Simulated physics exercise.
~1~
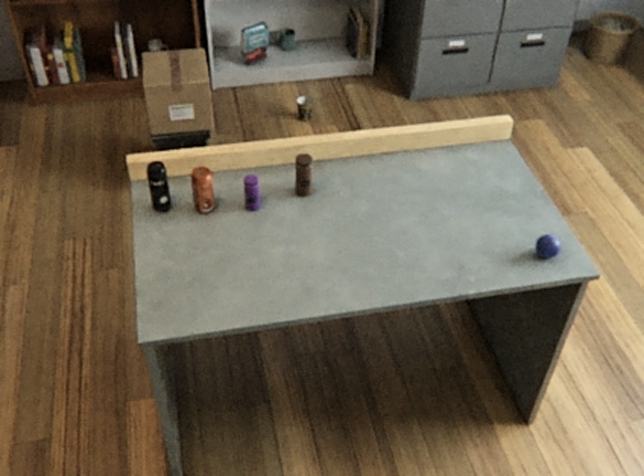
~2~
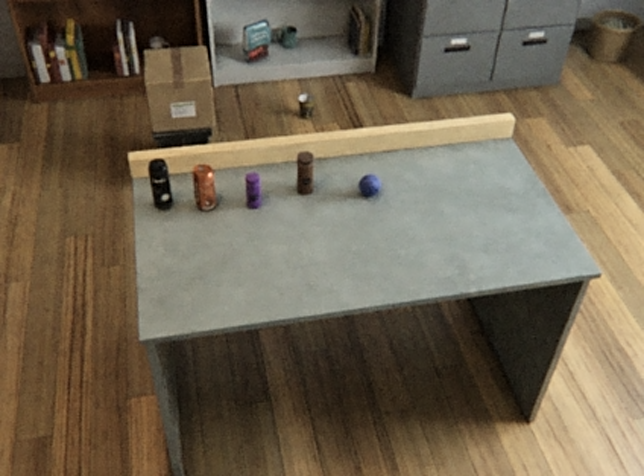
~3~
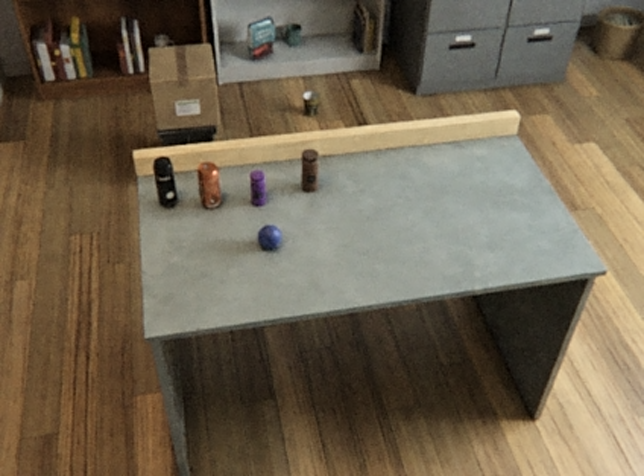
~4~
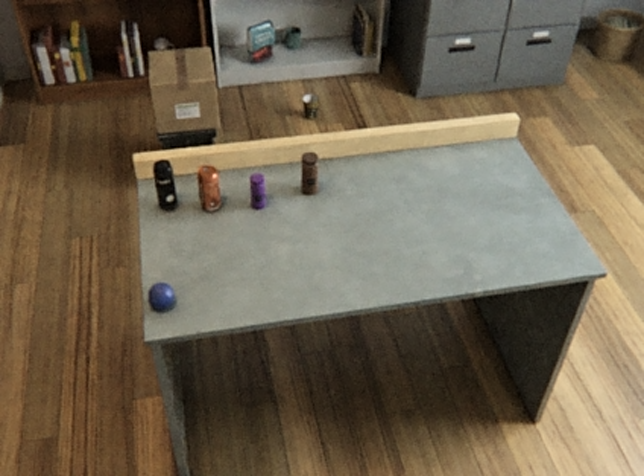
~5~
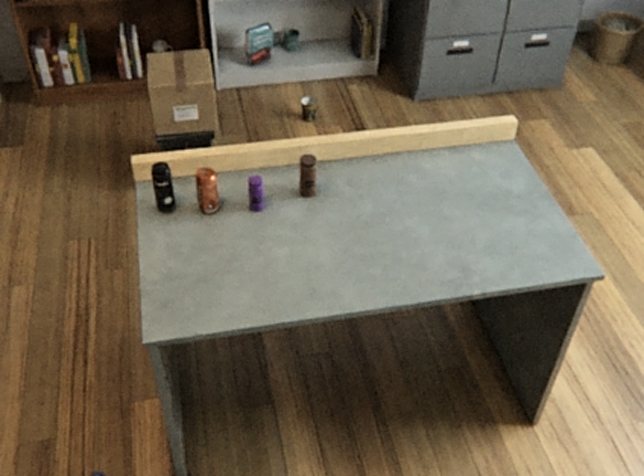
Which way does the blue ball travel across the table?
The blue ball travels to the left, going from the right end of the table over to the near left corner.
